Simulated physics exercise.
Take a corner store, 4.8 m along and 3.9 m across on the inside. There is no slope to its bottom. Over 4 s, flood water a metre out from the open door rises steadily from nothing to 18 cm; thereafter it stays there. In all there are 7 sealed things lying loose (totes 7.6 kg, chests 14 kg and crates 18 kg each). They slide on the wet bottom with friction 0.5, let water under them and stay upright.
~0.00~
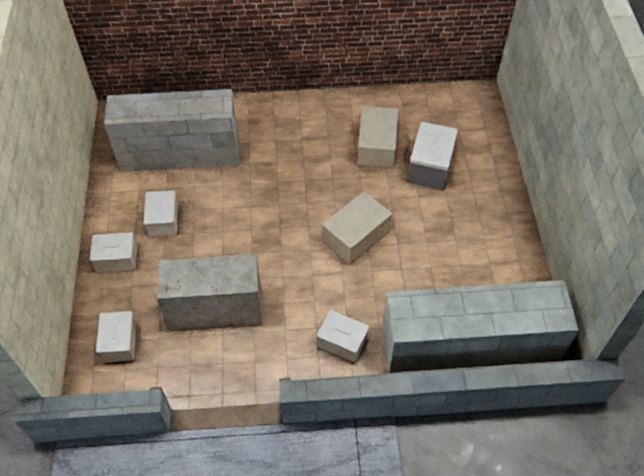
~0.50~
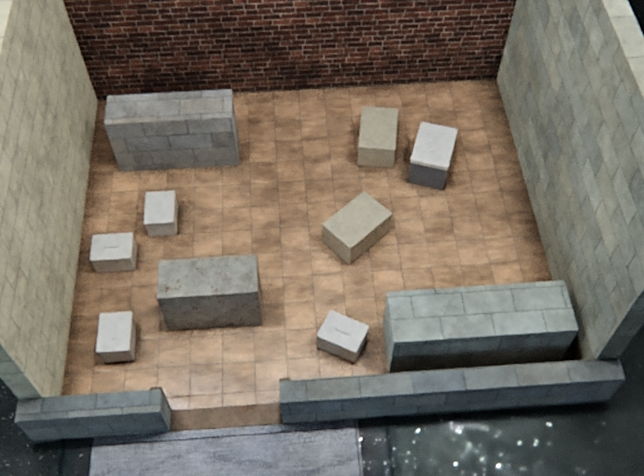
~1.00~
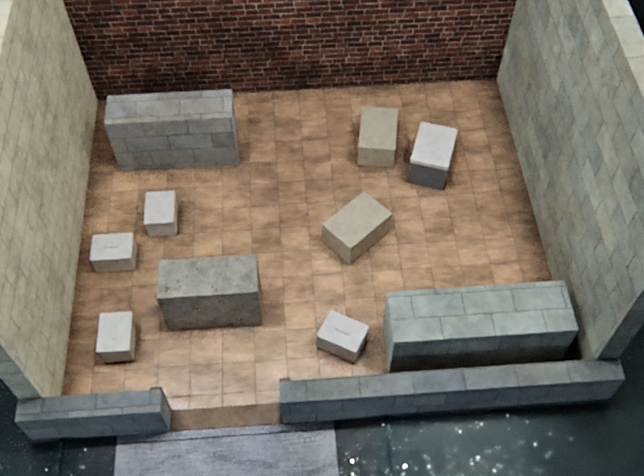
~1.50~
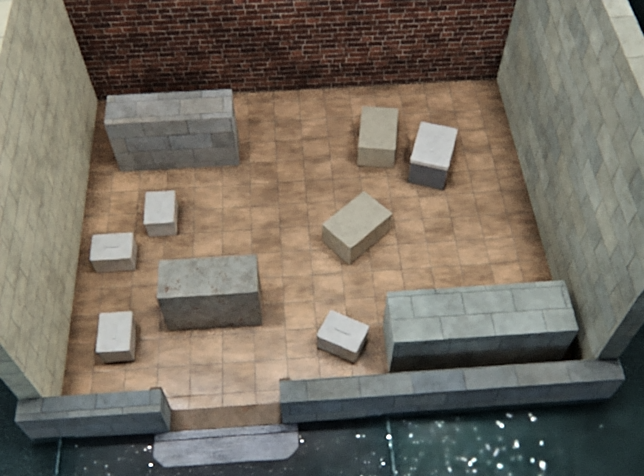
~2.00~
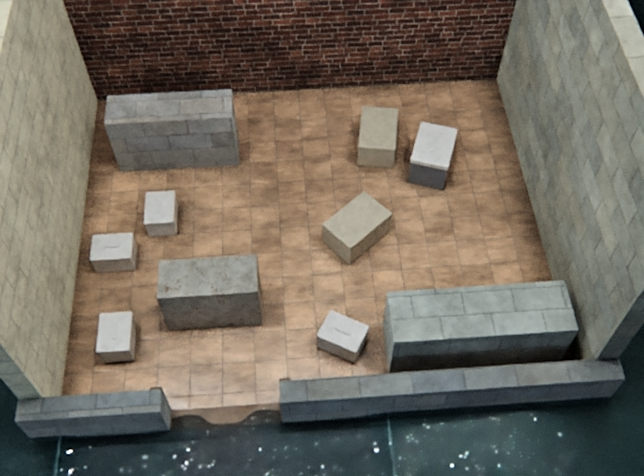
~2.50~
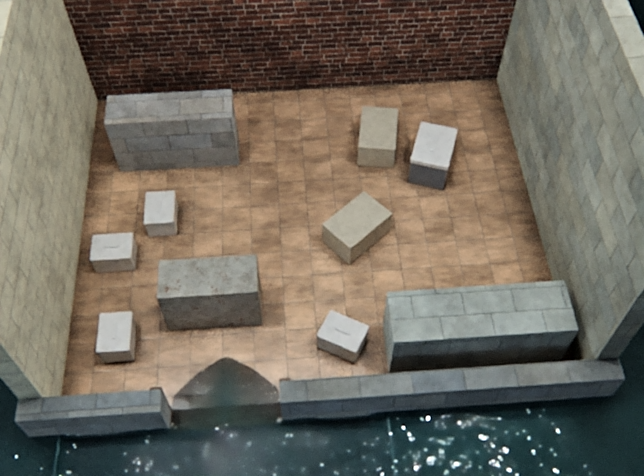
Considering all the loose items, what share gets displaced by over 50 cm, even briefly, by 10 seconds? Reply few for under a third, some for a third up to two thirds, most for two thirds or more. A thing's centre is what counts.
Few.
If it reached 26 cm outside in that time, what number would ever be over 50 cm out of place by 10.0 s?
It would come to 4 of them.
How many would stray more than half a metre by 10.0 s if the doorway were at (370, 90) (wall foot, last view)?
Count: 2.
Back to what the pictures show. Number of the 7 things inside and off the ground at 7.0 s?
I get 1.
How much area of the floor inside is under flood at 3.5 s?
I'd put it close to 1.5 m2.
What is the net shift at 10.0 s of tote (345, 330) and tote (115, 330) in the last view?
Respectively 20 and 100 cm.
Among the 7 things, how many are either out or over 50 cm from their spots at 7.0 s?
I count 1.
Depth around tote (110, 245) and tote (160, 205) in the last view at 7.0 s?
Close to 4 and 1 centimetres.
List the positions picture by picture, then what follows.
In the first frame, a tote at (343, 331), on the bottom; a tote at (114, 332), on the bottom; water covers 0.0 m2; 0 of 7 have shifted.
In the second frame, a tote at (343, 331), on the bottom; a tote at (114, 332) rests on the ground; 0.0 m2 under water; 0 of 7 have shifted.
In the third frame, a tote at (343, 331) rests on the ground; a tote at (114, 332) rests on the ground; 0.0 m2 under water; 0 of 7 have shifted.
In the fourth frame, a tote at (343, 331) rests on the ground; a tote at (114, 332), on the bottom; water covers 0.0 m2; 0 of 7 have shifted.
In the fifth frame, a tote at (343, 331), on the bottom; a tote at (114, 332) rests on the ground; water covers 0.0 m2; 0 of 7 have shifted.
In the sixth frame, a tote at (343, 331), on the bottom; a tote at (114, 332) rests on the ground; water covers 0.3 m2; 0 of 7 have shifted.
After 3.5 s 0 of 7 are over 50 cm from their spots; 0 afloat.
After 4.5 s 0 of 7 are over 50 cm from their spots; 0 afloat.
After 7.0 s 1 of 7 are over 50 cm from their spots; 1 afloat.
After 10.0 s 2 of 7 are over 50 cm from their spots, and 2 have been at some point; 1 afloat.
